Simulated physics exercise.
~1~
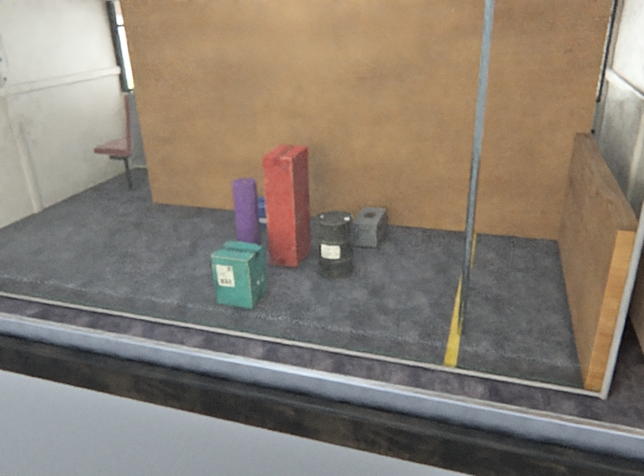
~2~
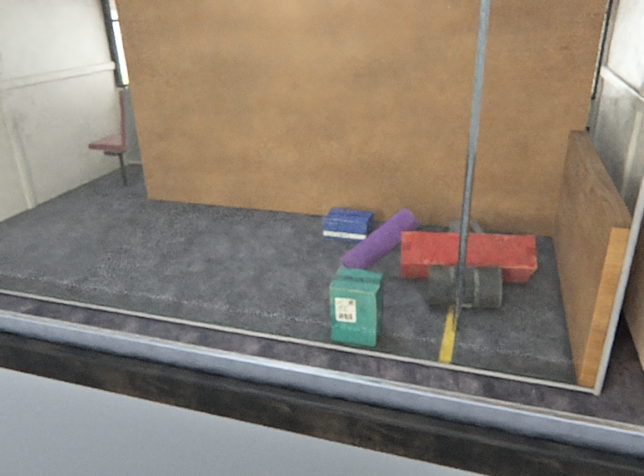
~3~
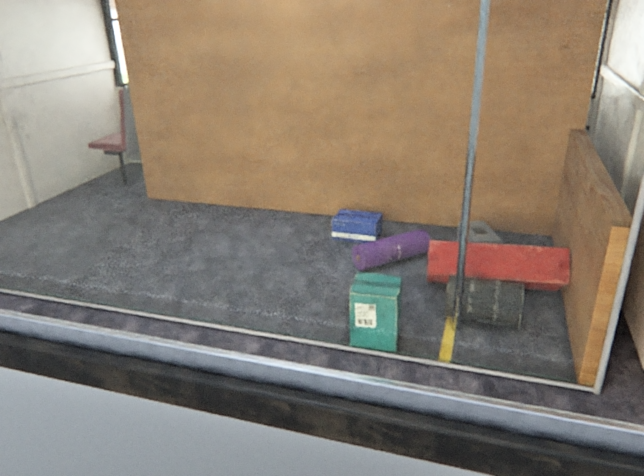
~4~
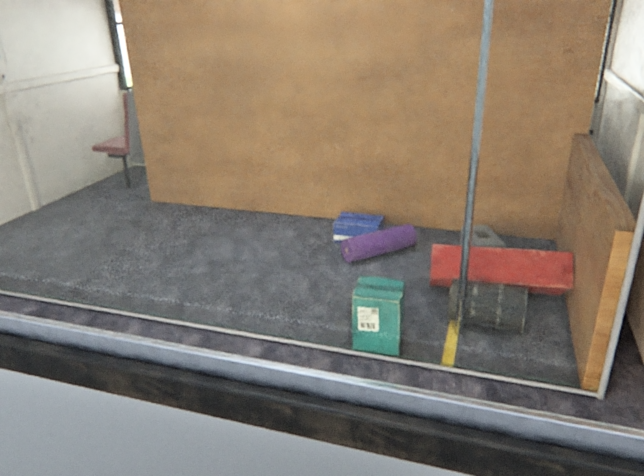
Red tall box and black drum toppling and sliding right past a yellow line, while purple roll and upright teal pack stop short.
